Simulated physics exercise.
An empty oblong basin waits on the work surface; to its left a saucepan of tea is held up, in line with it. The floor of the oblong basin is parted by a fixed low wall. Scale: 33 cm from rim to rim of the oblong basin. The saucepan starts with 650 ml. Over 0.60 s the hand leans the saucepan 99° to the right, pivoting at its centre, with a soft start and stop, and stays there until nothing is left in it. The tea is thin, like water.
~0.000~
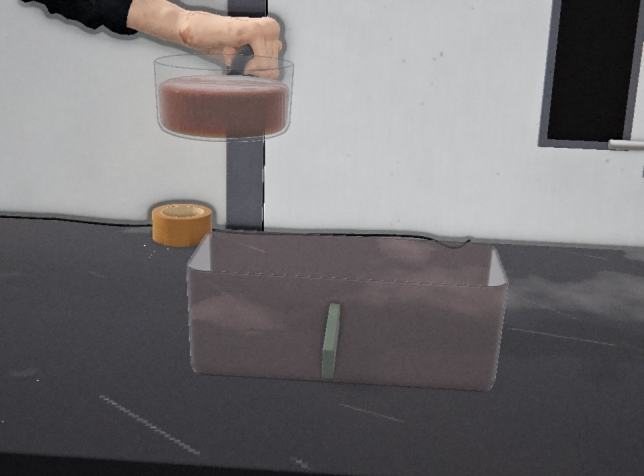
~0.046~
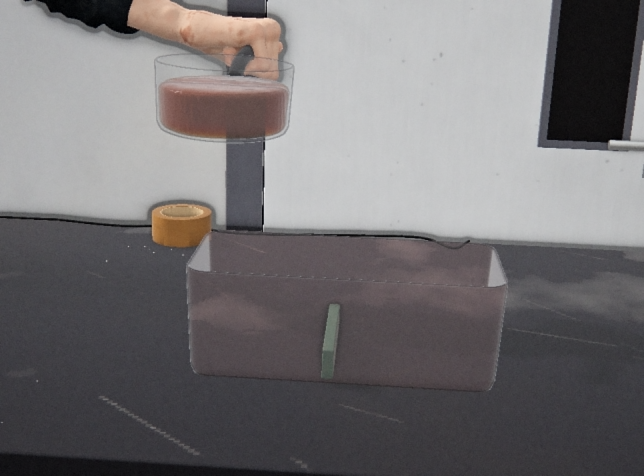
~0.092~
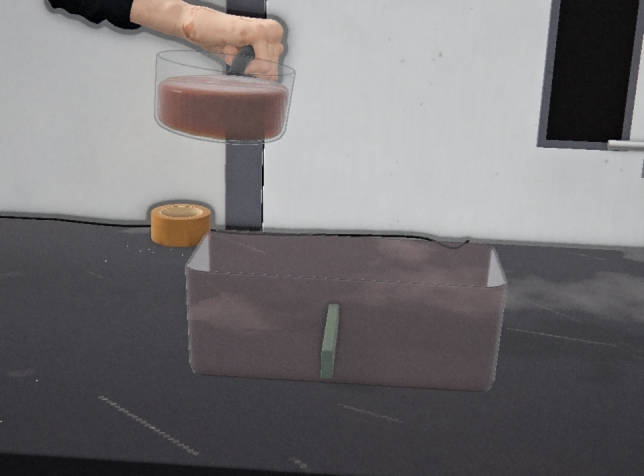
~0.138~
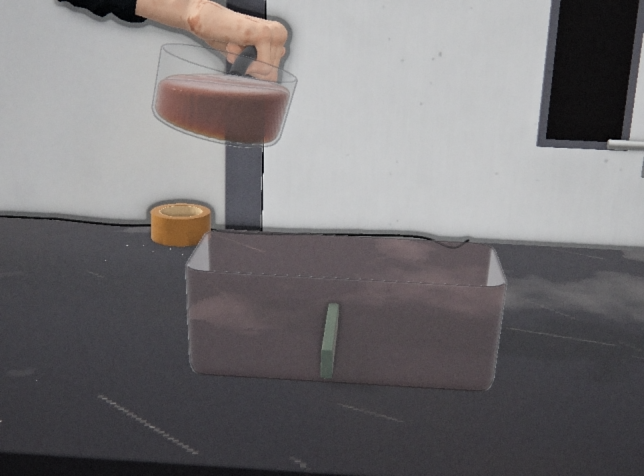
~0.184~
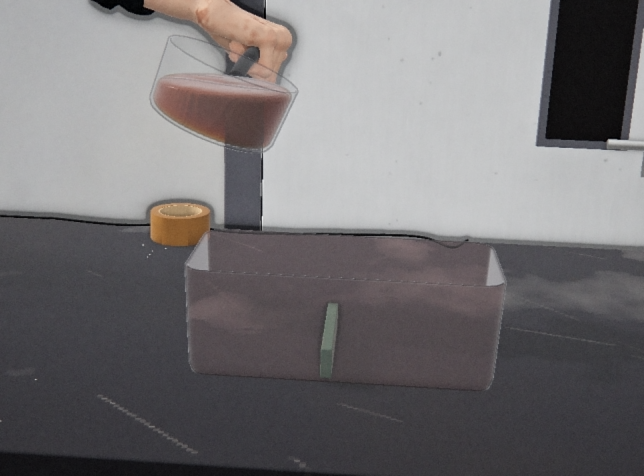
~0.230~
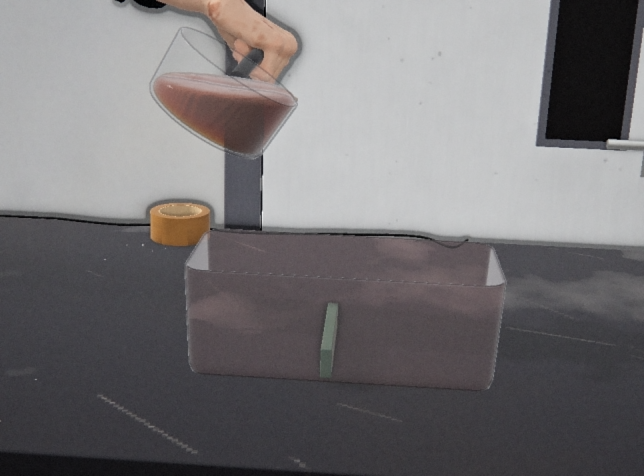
A hand in a dark sleeve holds a clear, round saucepan of reddish-brown tea at the upper left, before a pale wall with a dark vertical strip. Below, on a dark work surface seen from the front and slightly above, sit an orange roll and a see-through oblong basin with a small green upright piece. The hand slowly, then faster, leans the saucepan to the right, the tea staying nearly level, while the camera stays still.
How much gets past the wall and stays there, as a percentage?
About 58 per cent.
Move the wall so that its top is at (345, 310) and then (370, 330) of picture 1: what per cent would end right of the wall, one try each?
First 35, then 10 per cent.
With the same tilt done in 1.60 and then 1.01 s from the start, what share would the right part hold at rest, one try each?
First 70, then 65 per cent.
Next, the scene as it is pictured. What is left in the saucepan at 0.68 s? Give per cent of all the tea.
Some 9 per cent.
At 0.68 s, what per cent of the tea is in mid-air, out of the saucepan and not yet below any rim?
About 10 per cent.
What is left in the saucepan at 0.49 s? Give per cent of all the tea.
About 32 per cent.
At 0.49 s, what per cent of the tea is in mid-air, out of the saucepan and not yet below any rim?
About 54 per cent.
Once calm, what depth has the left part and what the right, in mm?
Left about 14 mm, right about 16 mm.
Then, 0.49 s in, the tilt is 91° and 31 per cent is still to pour, 2 is left of the wall and 14 right of it.
Then, 0.68 s in, the tilt is 99° and 9 per cent is still to pour, 24 is left of the wall and 58 right of it.
Then, 0.88 s in, the tilt is 99° and 2 per cent is still to pour, 36 is left of the wall and 57 right of it.
Then, 1.10 s in, the tilt is 99° and 0 per cent is still to pour, 41 is left of the wall and 57 right of it.
Finally, 41 per cent lies left of the wall, 58 right of it and 1 outside.
